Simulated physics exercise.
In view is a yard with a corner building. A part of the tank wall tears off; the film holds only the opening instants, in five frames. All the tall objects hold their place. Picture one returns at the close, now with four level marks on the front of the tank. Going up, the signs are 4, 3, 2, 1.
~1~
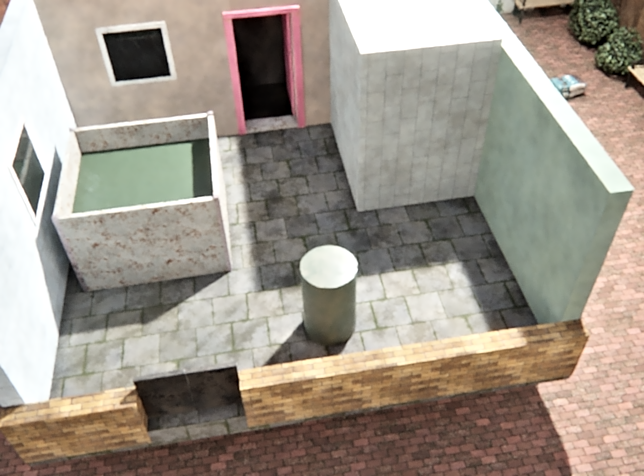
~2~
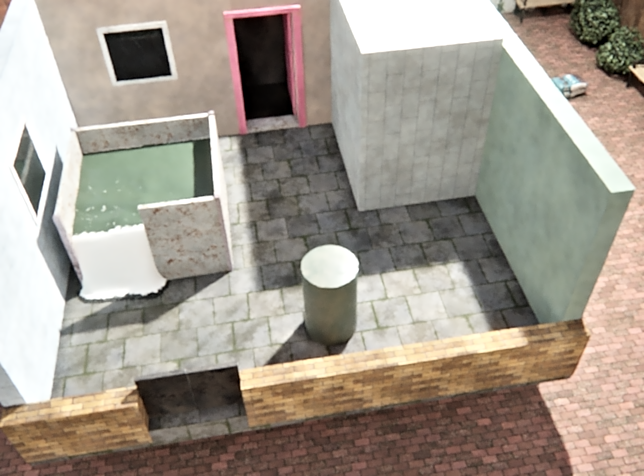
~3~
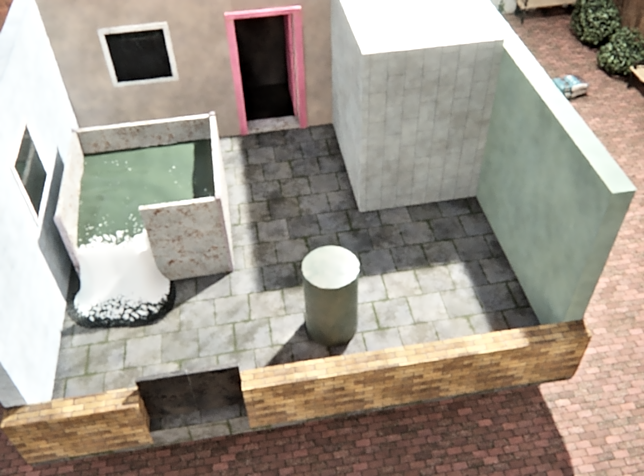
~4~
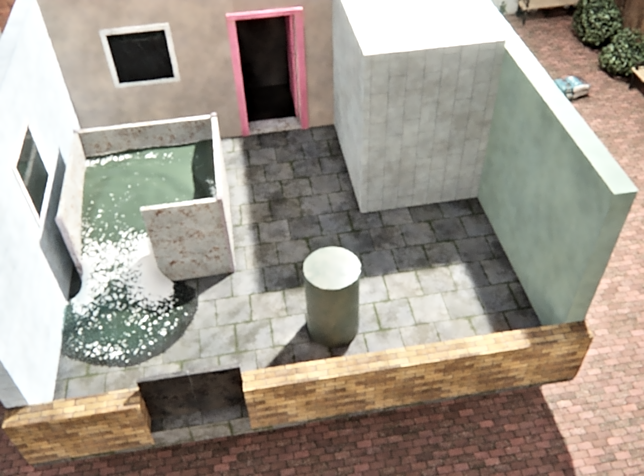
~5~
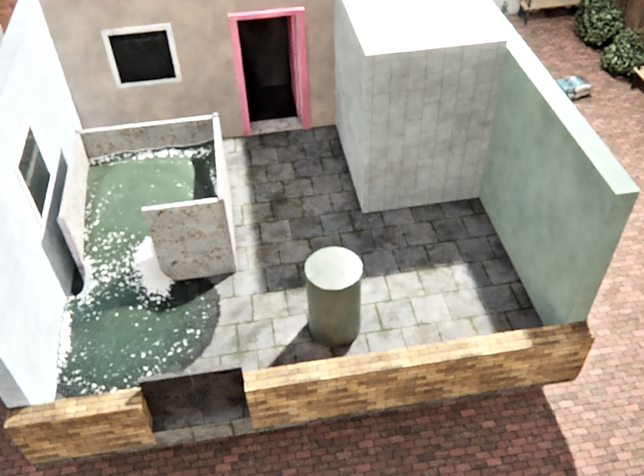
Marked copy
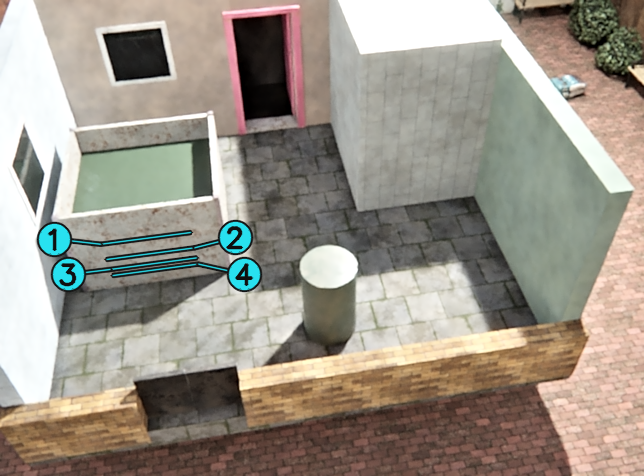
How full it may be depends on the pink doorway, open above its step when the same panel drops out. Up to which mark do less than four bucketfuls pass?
The answer is mark 2.
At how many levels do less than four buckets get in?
Three of them.
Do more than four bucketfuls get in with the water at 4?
No.
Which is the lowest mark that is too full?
Mark 1.
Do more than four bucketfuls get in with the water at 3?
No.
On the marked copy, 1 at (146, 238); 2 at (150, 253); 3 at (153, 263); 4 at (155, 269); from the bottom up 4, 3, 2, 1.
With 1, about 9 bucketfuls get in.
With 2, a splash gets over, under a bucket.
With 3, nothing gets over.
With 4, nothing gets over.
